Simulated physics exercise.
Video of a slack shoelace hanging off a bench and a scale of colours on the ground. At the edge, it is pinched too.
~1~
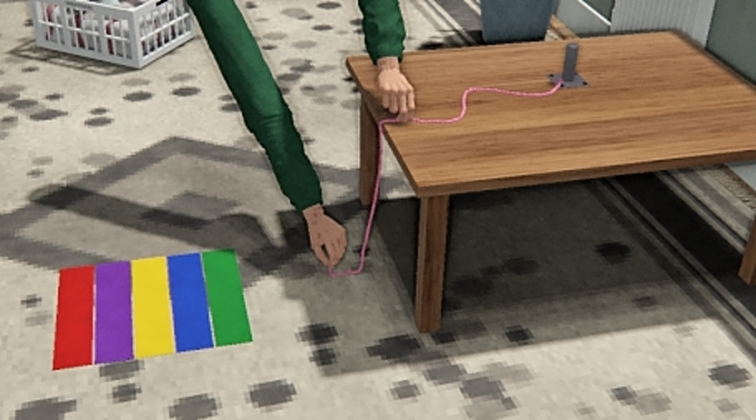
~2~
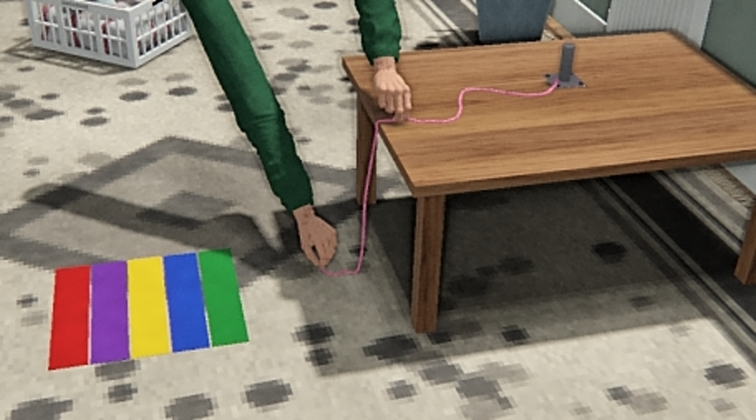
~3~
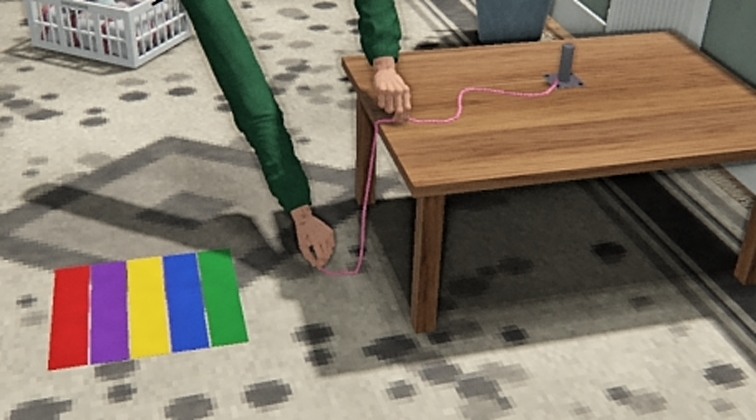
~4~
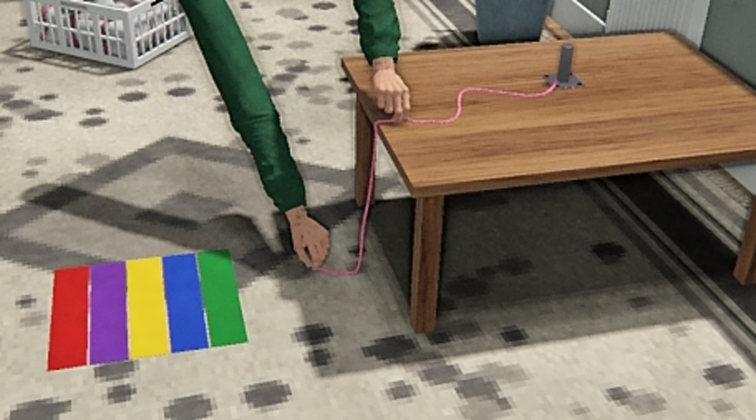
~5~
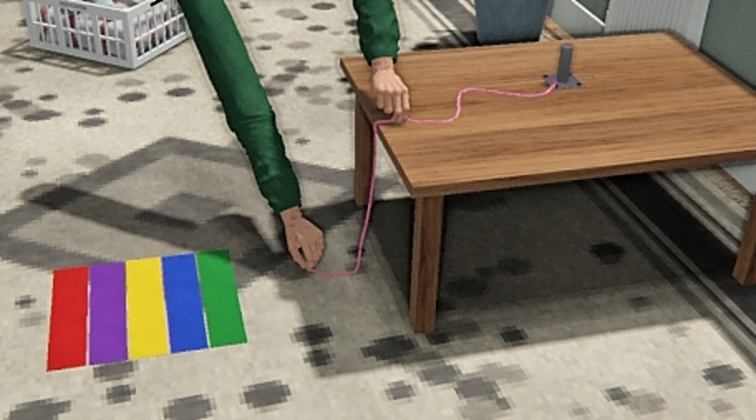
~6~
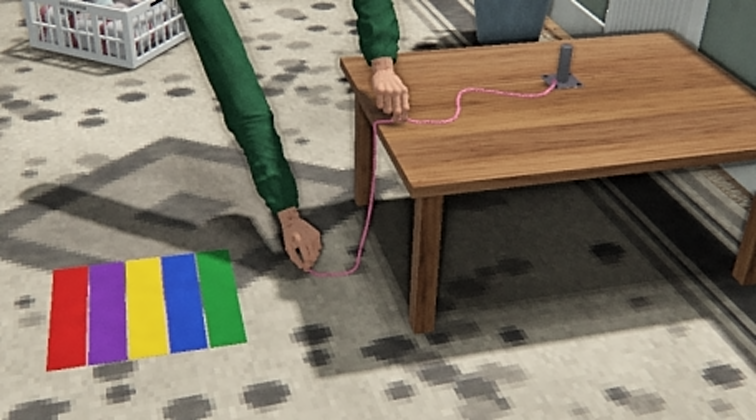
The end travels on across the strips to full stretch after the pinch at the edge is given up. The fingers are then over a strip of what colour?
A yellow strip.
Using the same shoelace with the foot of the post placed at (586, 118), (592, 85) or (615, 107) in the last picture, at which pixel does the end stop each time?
You'd get roughly (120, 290), (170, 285) and (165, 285), one for each try.
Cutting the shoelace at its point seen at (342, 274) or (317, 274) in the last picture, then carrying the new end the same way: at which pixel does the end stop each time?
(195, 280) and (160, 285).
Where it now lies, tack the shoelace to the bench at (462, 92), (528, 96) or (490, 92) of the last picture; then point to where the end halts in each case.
Near (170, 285), (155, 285) and (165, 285).
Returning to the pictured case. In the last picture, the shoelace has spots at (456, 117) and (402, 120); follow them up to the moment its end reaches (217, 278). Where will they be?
(401, 113) and (370, 148), approximately.
Soon after, end near (216, 278); over green.
Then, end near (169, 285); over blue.
At full stretch, end near (140, 288); over yellow. It gets as far as the yellow strip.
